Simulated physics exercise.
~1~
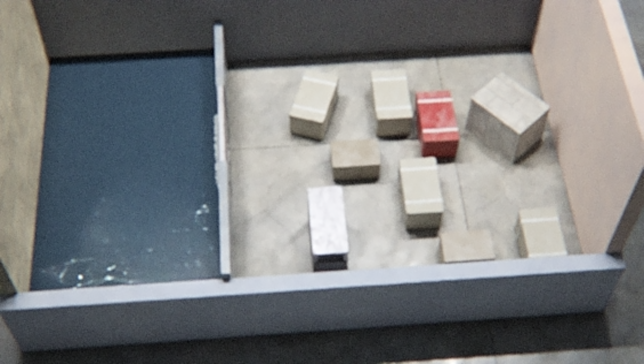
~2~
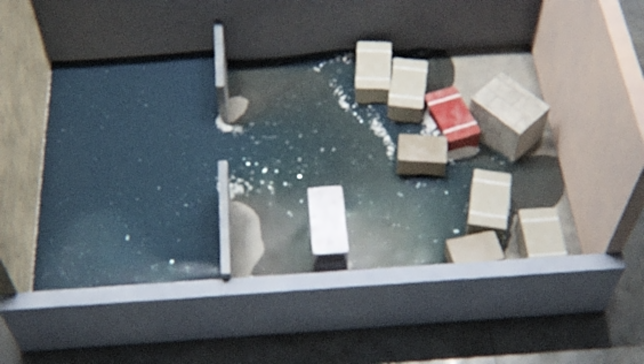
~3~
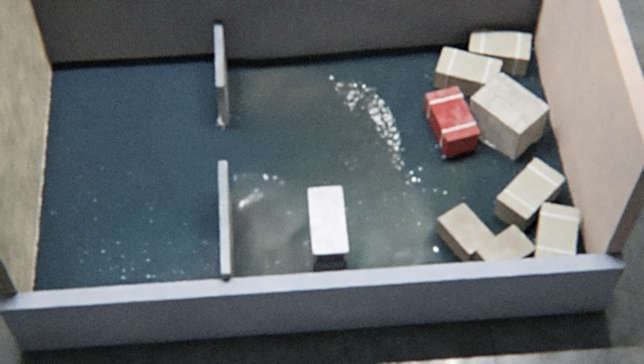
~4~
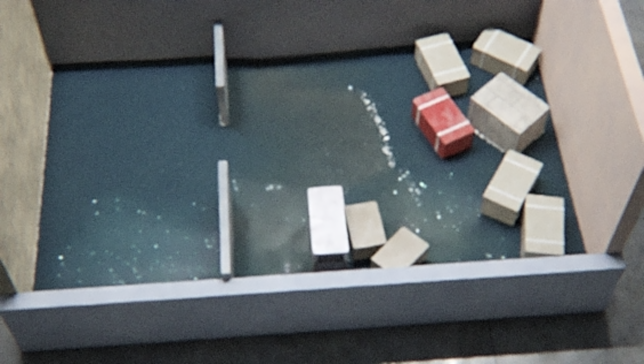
At the start, dark water fills the left of two adjoining rooms, while pale boxes, a white block and a red trunk stand on the dry floor of the right one. The doorway between the rooms opens, and water pours through, pushing several of the pale boxes to the right. As the flood covers the whole floor, the loose boxes bunch up near the right wall. Some then drift back to the left, two small tan ones ending near the white block, which stays in place. The red trunk finishes slightly turned, close to where it began.
